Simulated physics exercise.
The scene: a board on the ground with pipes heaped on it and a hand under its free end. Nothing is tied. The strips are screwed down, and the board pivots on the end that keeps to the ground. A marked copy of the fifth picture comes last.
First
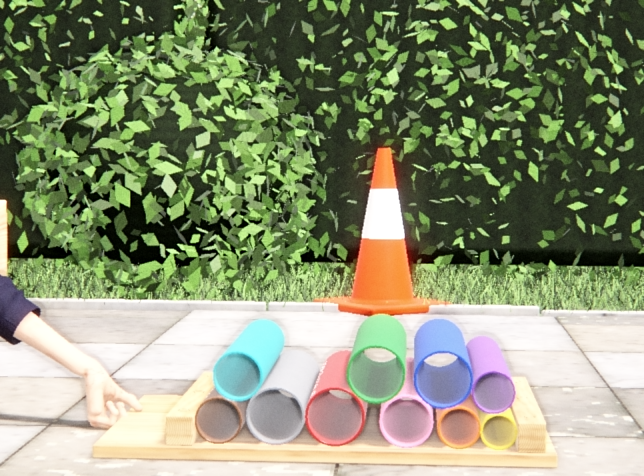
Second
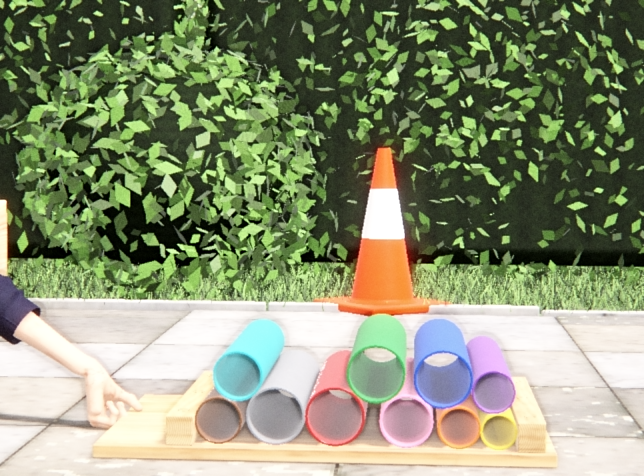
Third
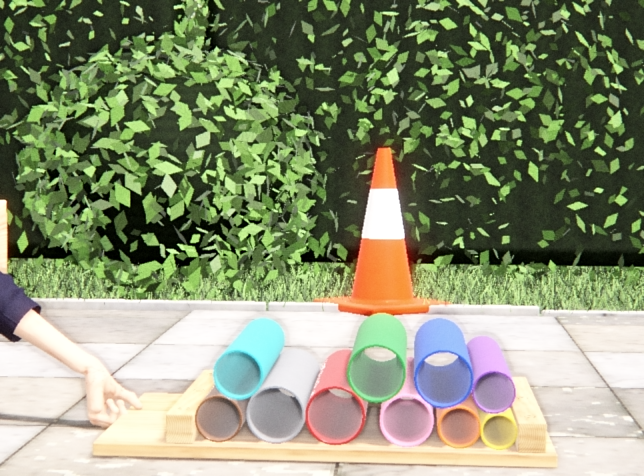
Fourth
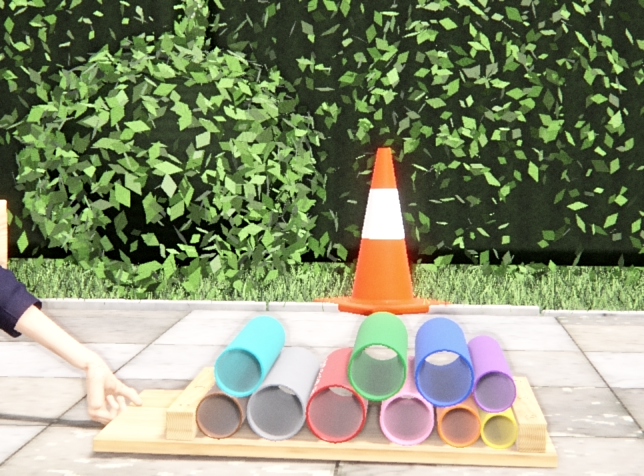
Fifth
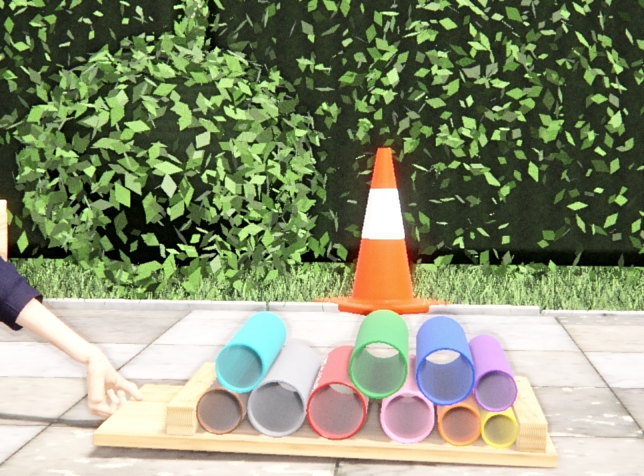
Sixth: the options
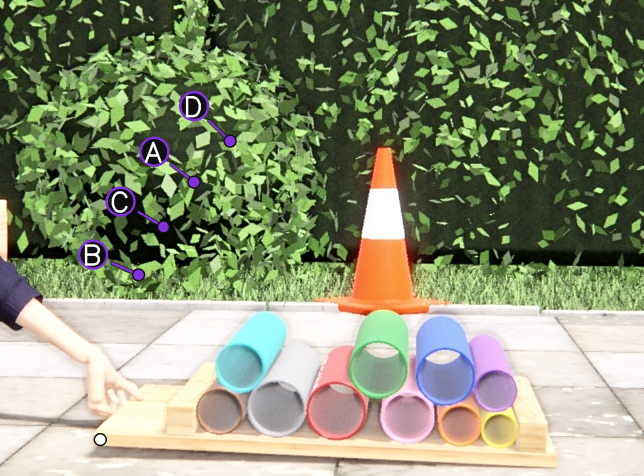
On a paved patio, a hand slightly raises the left end of a board holding colourful pipes.
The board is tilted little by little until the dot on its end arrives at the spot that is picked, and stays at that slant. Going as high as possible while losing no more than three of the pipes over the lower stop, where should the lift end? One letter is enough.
Raise it to A.
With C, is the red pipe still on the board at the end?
Yes, with C.
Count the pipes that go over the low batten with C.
It comes to three.
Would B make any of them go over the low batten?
Yes, at B.
On the marked copy, A at (194, 182); B at (138, 275); C at (164, 227); D at (230, 141); the white dot at (100, 439).
Taking A. A third of the way, board at 20°.
Two thirds of the way, board at 37°.
When it is over, board at 37°, three over the low batten (blue, purple, green).
As for the rest, B three over the low batten (blue, purple, green); C three over the low batten (blue, purple, green); D four over the low batten (blue, purple, green, turquoise).
